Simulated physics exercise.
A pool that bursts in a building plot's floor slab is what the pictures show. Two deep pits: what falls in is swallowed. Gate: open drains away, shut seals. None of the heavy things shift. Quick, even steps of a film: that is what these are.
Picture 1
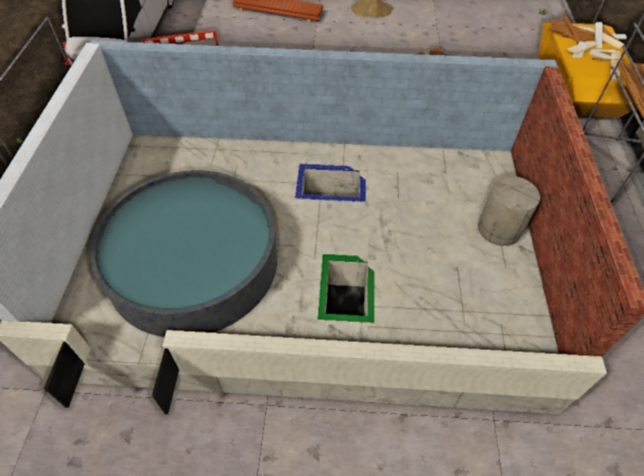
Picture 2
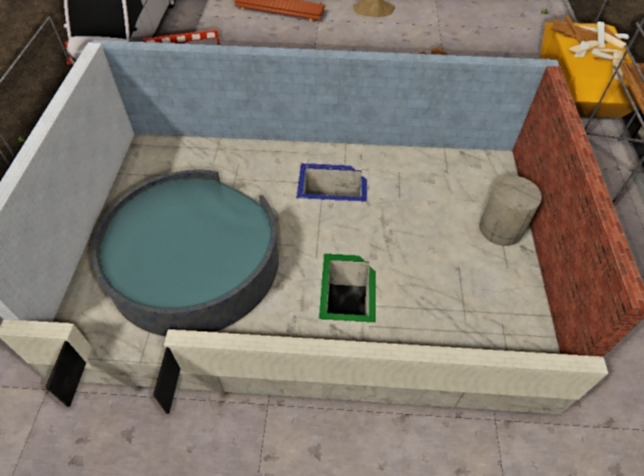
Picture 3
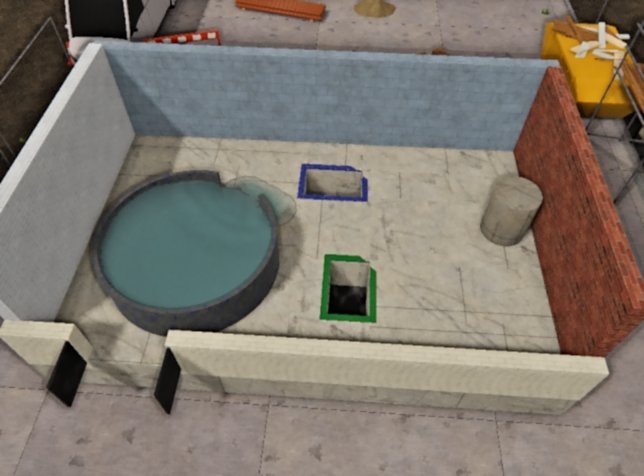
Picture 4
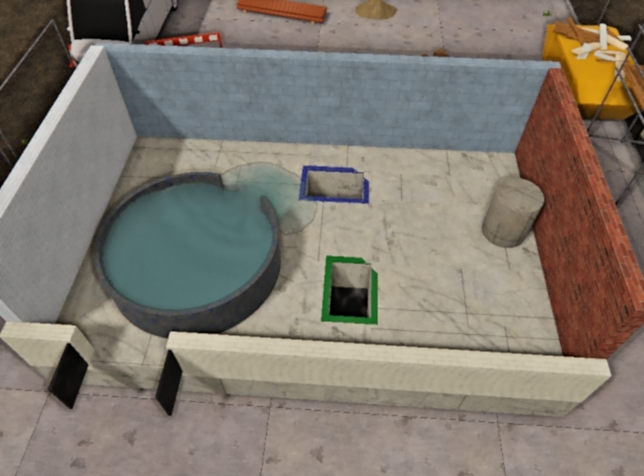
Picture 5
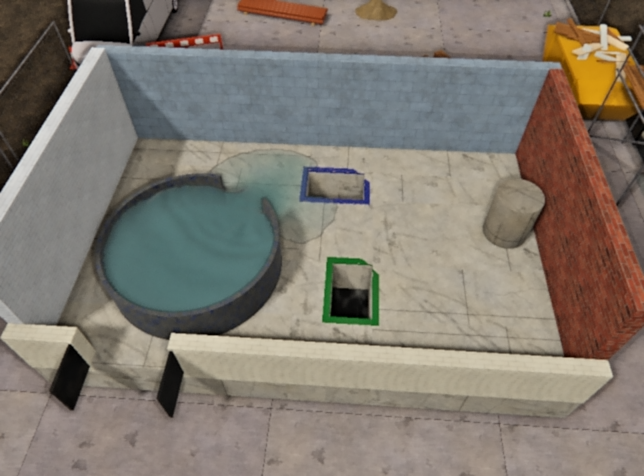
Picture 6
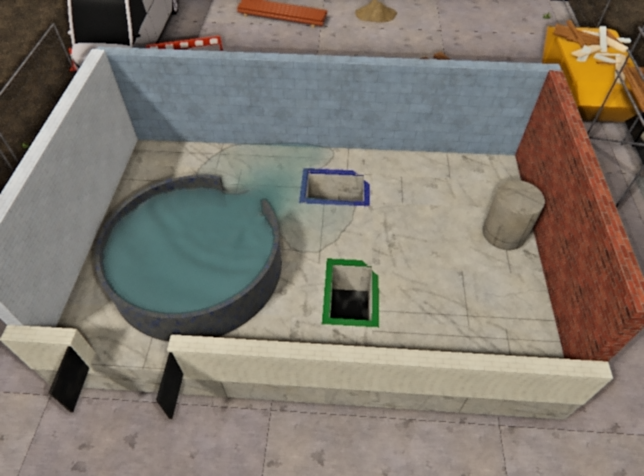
In a walled building plot with two rectangular pits in its pale floor slab, a round pool stands whole, then a gap opens on its far side and water pours out, spreading thinly across the floor toward the blue-edged pit.
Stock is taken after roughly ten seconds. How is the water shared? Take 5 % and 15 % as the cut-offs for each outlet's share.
In order: The gate ends up with a share that stays below five per cent; the green pit ends up with a share that stays below five per cent; the blue pit ends up with a share topping fifteen per cent.
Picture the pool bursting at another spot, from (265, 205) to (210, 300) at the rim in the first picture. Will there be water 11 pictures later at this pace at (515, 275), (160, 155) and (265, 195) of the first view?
In the order asked: Sodden, out of reach, out of reach.
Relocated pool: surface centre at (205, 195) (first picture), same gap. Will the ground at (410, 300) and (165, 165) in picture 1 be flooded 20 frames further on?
Well, the first one would be bone-dry, and the second one soaked.
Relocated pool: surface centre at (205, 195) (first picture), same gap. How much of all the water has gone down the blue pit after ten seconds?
I'd put the blue pit near 20 per cent of the whole.
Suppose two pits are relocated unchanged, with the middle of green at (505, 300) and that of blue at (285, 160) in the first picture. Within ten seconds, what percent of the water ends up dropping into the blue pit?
Blue: 45 %.
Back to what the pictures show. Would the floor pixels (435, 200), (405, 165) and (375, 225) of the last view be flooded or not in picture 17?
First swamped, then swamped, then swamped.
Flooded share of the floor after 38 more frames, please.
My best guess is some 75 %.
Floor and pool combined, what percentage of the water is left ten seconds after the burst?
About 66 per cent.
A moment on, water covers 20 % of the floor; the gate 0 %, the green pit 0 %, the blue pit 4 %.
Next, water covers 35 % of the floor; the gate 0 %, the green pit 0 %, the blue pit 9 %.
Then, water covers 50 % of the floor; the gate 0 %, the green pit 0 %, the blue pit 15 %.
Later, water covers 75 % of the floor; the gate 0 %, the green pit 0 %, the blue pit 23 %.
In the end, water covers 95 % of the floor; the gate 3 %, the green pit 2 %, the blue pit 30 %.
